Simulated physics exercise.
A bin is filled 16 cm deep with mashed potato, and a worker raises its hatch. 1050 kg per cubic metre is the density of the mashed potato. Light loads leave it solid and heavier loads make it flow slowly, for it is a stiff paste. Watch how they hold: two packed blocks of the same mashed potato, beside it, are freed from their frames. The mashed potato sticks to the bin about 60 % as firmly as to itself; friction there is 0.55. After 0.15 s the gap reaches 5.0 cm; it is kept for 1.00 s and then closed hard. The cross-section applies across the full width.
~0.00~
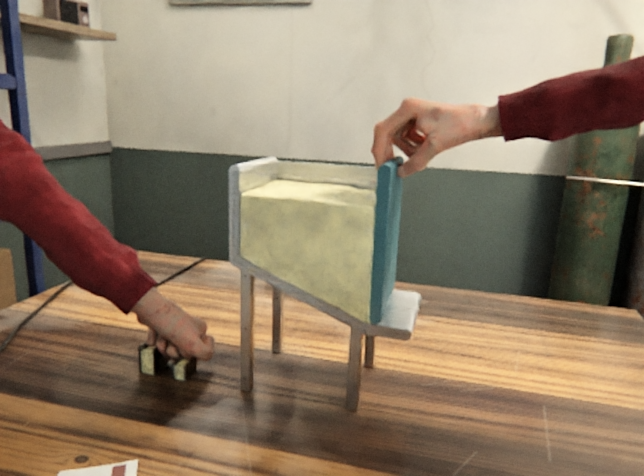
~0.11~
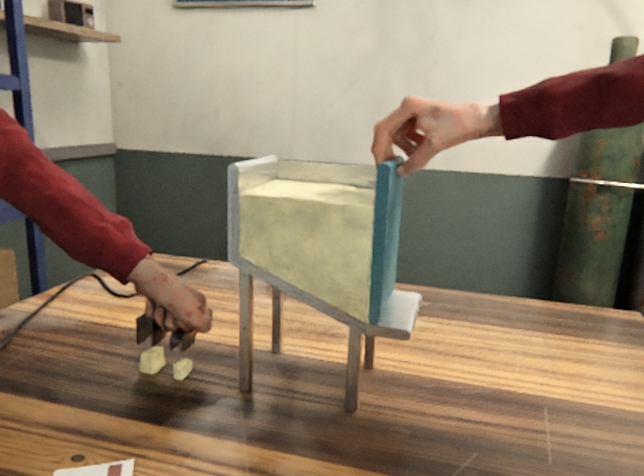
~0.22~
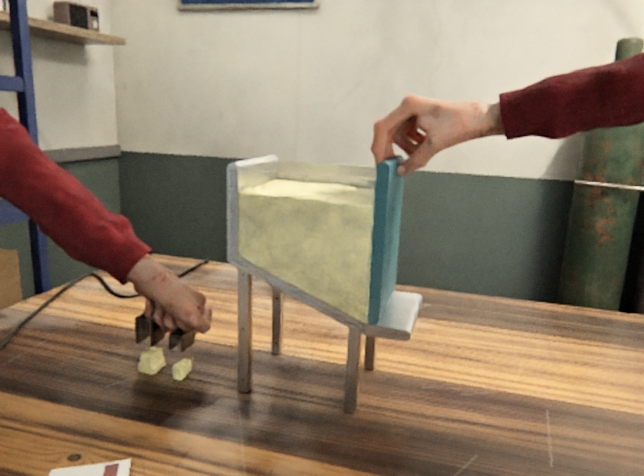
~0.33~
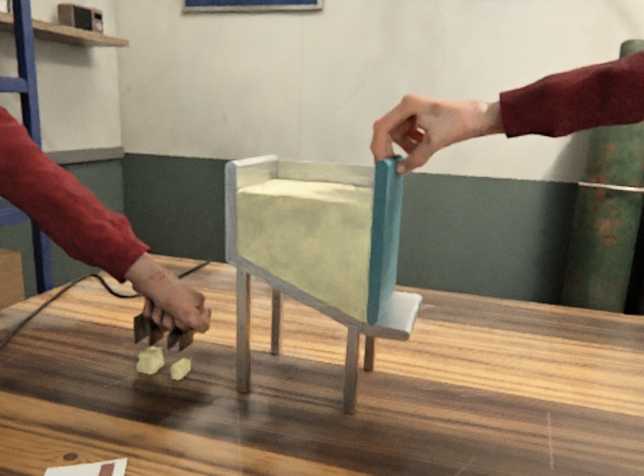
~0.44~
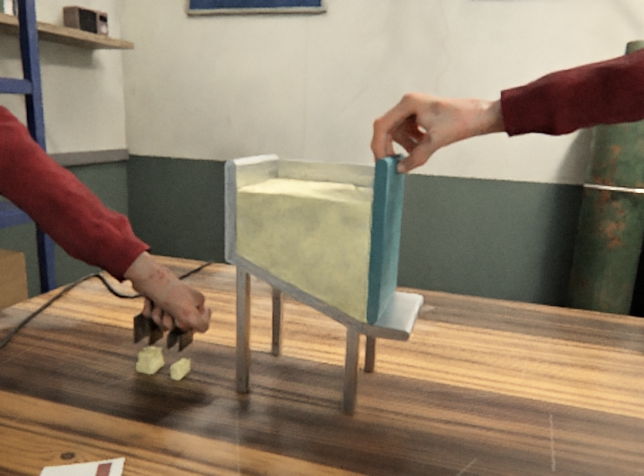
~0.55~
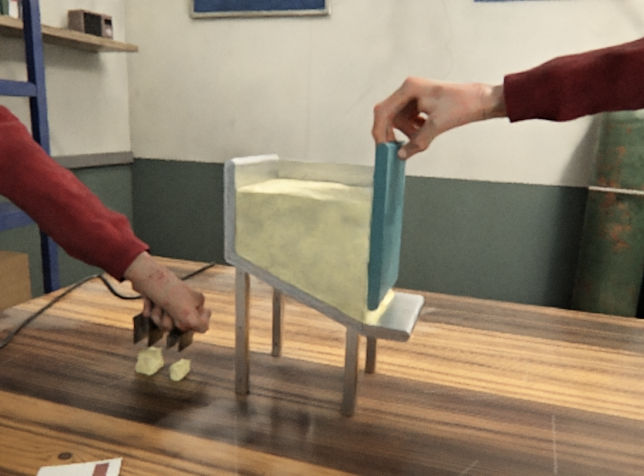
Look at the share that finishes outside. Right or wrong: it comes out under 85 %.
Wrong, it is above 85 %.
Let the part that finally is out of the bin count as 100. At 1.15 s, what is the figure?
I'd put it at around 60 %.
By 0.83 s, the hatch is 5.0 cm open and 27 % is out.
By 1.15 s, the hatch is 5.0 cm open and 62 % is out.
By 1.48 s, the hatch is 5.0 cm open and 86 % is out.
By 1.80 s, the hatch is 1.4 cm open and 97 % is out.
By 2.05 s, at the end, the hatch is shut and 97 % is out.
